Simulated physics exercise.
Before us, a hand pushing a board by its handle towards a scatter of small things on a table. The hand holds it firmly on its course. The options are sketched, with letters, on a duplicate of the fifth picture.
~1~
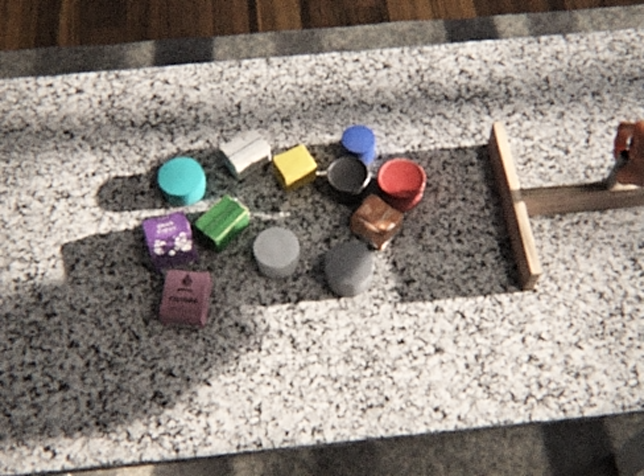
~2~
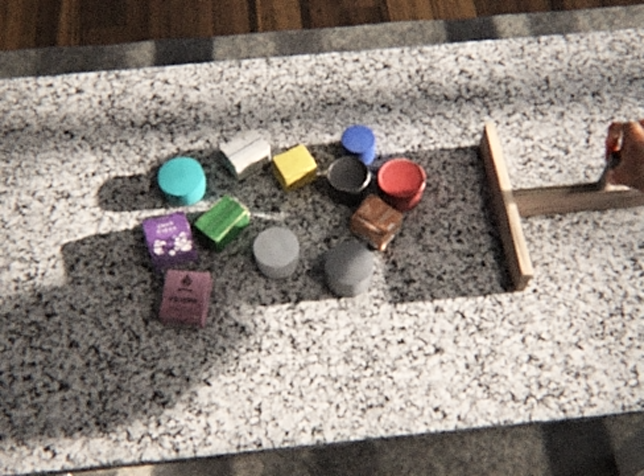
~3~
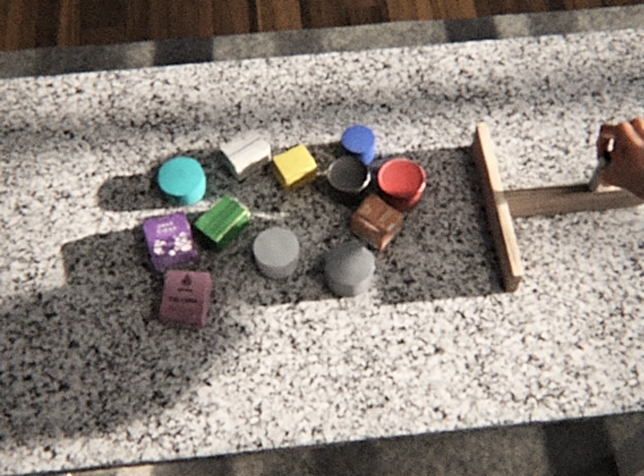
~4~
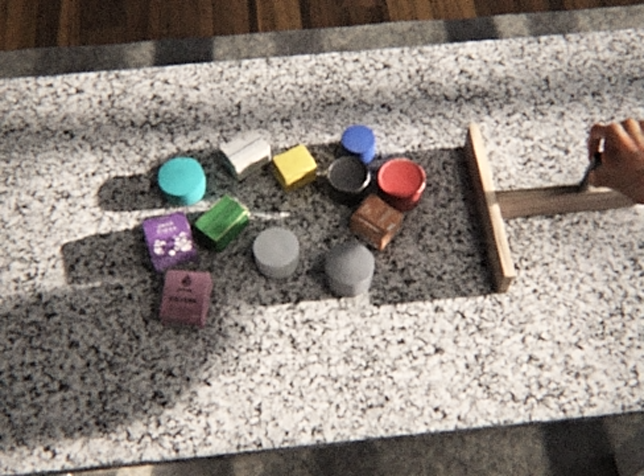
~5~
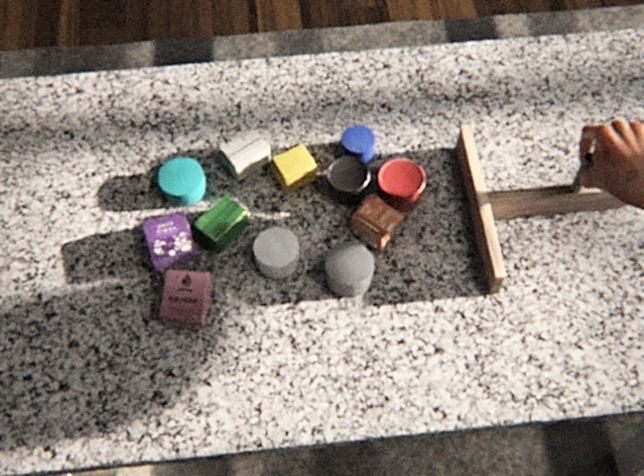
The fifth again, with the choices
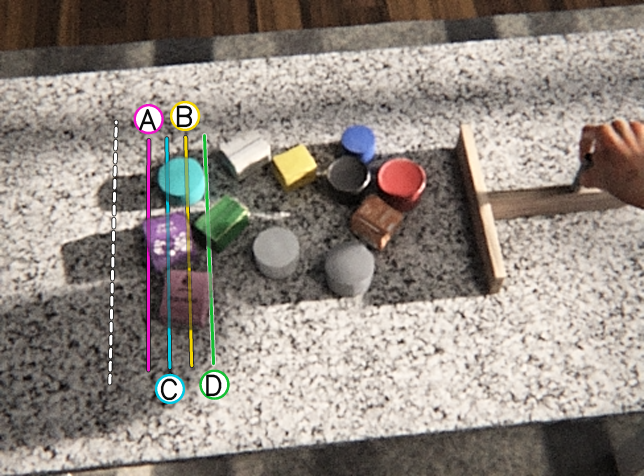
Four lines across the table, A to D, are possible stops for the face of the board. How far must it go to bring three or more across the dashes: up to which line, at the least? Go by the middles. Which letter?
The first such stop is C.
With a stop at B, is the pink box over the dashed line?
By then, no.
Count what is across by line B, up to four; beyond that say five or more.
In all, one.
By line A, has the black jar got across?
By then, no.
On the marked copy, A at (149, 246); B at (188, 243); C at (168, 244); D at (209, 241); the dashed line at (113, 241).
Taking C. A third of the way, board (370, 206); purple packet (171, 242); turquoise pot (182, 182); none across.
Two thirds of the way, board (257, 217); purple packet (140, 243); turquoise pot (172, 180); none across.
When it is over, board (167, 225); purple packet (51, 257); green box (99, 238); four across.
As for the rest, A gets four across, but is farther than needed; B gets only one across; D gets only one across.
